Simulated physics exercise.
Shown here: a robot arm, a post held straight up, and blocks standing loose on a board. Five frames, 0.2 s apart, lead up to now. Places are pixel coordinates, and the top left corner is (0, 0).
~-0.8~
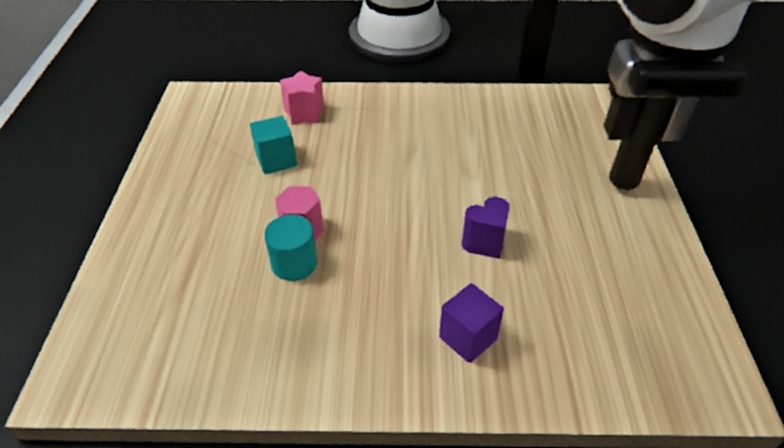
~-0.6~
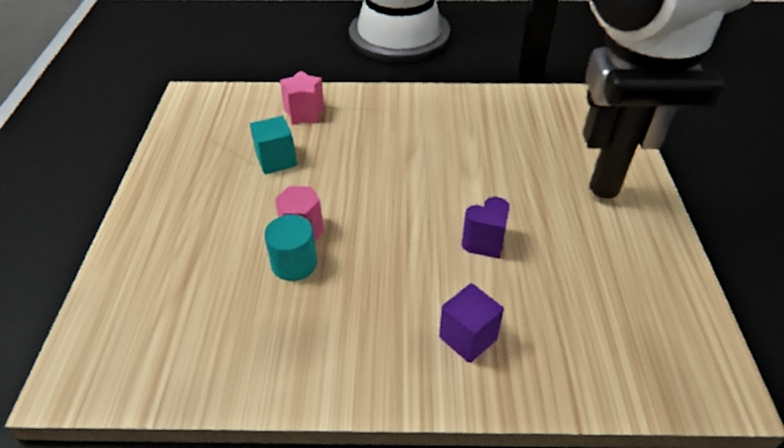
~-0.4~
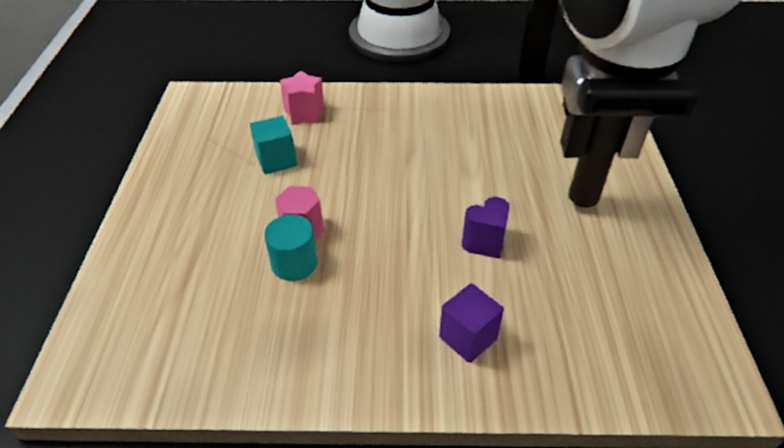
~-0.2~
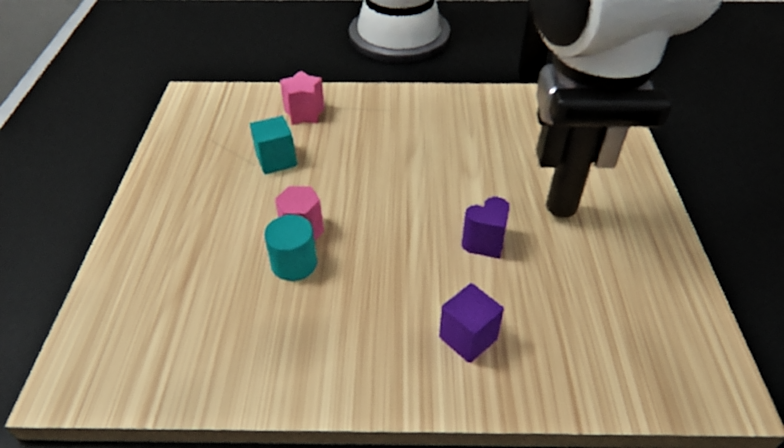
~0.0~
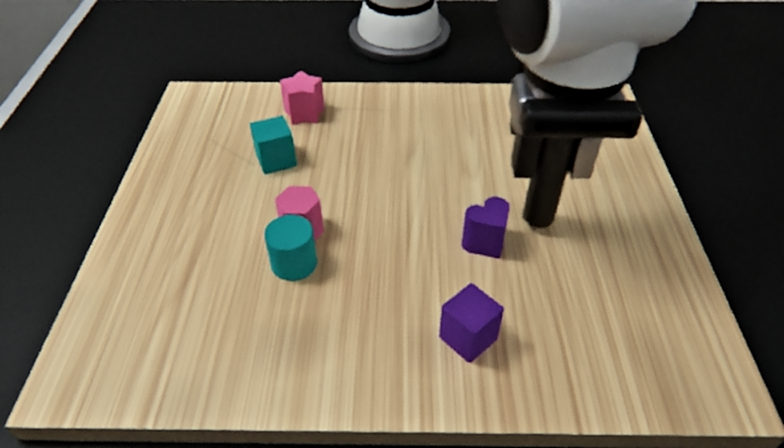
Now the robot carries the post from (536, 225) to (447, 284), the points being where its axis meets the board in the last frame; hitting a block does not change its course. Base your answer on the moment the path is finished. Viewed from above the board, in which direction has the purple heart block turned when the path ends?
Prediction: Clockwise.
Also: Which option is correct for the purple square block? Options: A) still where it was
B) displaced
The answer is A.
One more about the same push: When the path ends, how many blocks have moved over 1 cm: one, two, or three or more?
Shifted over 1 cm: One.
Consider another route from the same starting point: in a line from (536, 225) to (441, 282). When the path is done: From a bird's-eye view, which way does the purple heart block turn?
Direction: Clockwise.
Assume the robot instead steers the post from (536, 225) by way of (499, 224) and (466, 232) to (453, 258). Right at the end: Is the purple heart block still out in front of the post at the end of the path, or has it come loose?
My prediction: In front.
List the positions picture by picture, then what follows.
In the first picture, post tip at (624, 180); block tops, purple square block at (473, 307); purple heart block at (490, 211).
In the second picture, post at (604, 189); blocks unchanged.
In the third picture, post at (584, 197); blocks unchanged.
In the fourth picture, post at (562, 207); blocks unchanged.
In the fifth picture, post at (538, 217); purple square block at (473, 307); purple heart block at (490, 211).
The first path, step by step. One third of the way, post at (510, 236); purple heart block at (477, 216).
Two thirds of the way, post at (479, 256); purple heart block at (442, 228), turned 25° clockwise.
At the end, post at (448, 276); purple square block in place; purple heart block at (427, 230), turned 40° clockwise.
